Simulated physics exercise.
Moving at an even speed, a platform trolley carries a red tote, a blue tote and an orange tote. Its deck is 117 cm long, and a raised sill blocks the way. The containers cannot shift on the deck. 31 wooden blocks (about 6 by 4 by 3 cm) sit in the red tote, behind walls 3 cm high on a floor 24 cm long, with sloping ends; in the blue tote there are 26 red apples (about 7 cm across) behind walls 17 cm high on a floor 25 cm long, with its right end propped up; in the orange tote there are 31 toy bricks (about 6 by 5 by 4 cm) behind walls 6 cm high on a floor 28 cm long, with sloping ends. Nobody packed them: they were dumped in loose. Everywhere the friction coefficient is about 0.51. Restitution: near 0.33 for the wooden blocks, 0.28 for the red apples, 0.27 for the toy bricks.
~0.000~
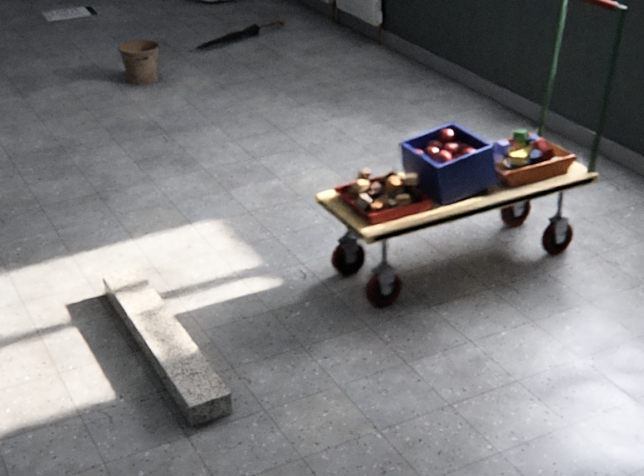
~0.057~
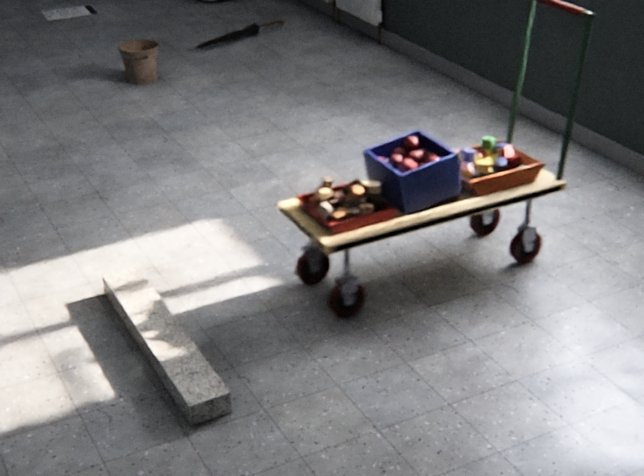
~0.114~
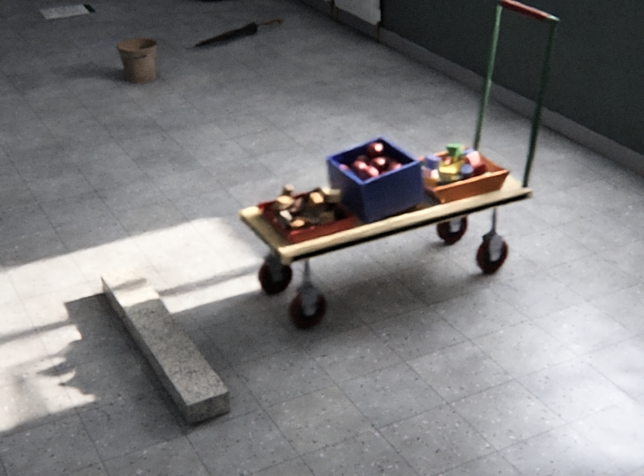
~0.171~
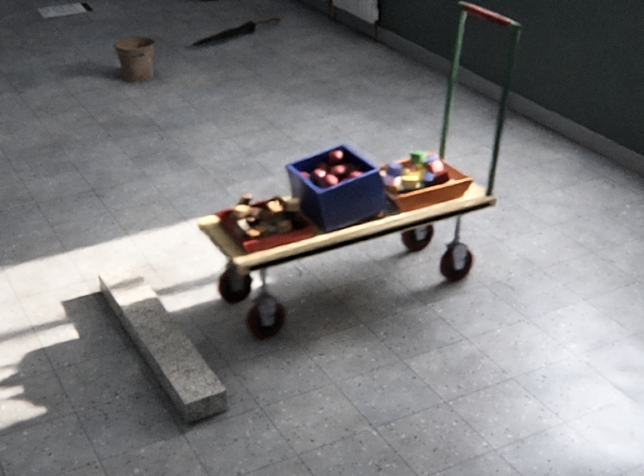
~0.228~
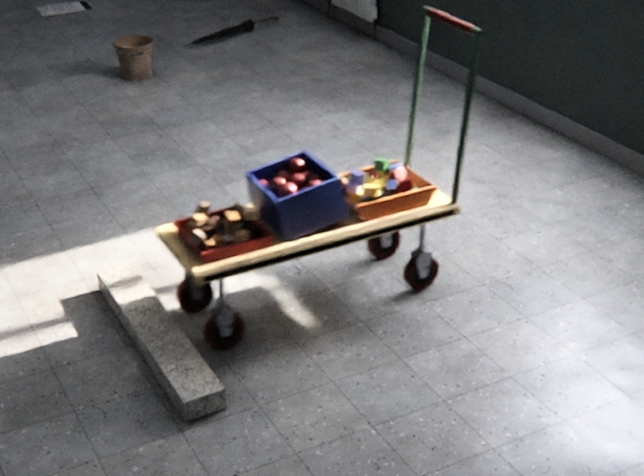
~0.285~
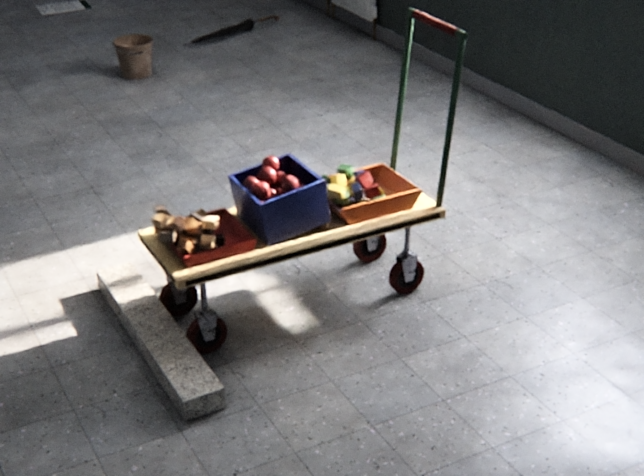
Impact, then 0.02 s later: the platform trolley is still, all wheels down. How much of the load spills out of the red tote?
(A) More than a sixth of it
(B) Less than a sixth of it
The answer is A.
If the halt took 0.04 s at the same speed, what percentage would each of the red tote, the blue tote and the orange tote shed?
Result - red tote: 50 percent, blue tote: 10 percent, orange tote: 30 percent.
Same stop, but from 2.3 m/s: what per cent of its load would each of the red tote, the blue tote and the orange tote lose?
Then the red tote sheds 50 per cent of its load, the blue tote 0 per cent, and the orange tote 20 per cent.
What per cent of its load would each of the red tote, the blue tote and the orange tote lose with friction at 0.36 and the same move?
Red tote 50, blue tote 10, orange tote 40 per cent.
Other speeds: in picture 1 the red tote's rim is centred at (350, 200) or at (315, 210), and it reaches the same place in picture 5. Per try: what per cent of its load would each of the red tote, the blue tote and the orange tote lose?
Red tote: 50 / 30 percent; blue tote: 0 / 0 percent; orange tote: 30 / 10 percent.
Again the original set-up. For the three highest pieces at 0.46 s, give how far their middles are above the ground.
Roughly 72 centimetres.
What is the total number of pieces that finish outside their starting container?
About 35 pieces.
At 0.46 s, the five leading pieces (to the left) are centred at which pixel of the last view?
Near (69, 240) in pixels.
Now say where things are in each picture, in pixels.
In the first frame (each is followed by its nearest rim corner in this view; the camera pans a little), red tote, (370, 215); orange tote, (506, 173); 77 cm short of the stop; none out.
The second frame shows red tote, (331, 224); orange tote, (472, 181); 60 cm short of the stop.
The third frame shows red tote, (290, 234); orange tote, (435, 189); 42 cm short of the stop.
The fourth frame shows red tote, (246, 243); orange tote, (396, 198); 25 cm short of the stop.
The fifth frame shows red tote, (202, 253); orange tote, (357, 206); 7 cm short of the stop.
The sixth frame shows red tote, (184, 257); orange tote, (341, 209); stopped; 4 out, the lowest block at (168, 236).
After 0.34 s, red tote 21 in, 10 out, blue tote 26 in, 0 out and orange tote 27 in, 4 out.
After 0.46 s, red tote 12 in, 19 out, blue tote 24 in, 2 out and orange tote 23 in, 8 out.
After 0.69 s, red tote 11 in, 20 out, blue tote 24 in, 2 out and orange tote 20 in, 11 out.
When it is over (at 1.19 s), red tote 11 in, 20 out, blue tote 24 in, 2 out and orange tote 20 in, 11 out. Asked share, 20 of 31, 65 per cent.
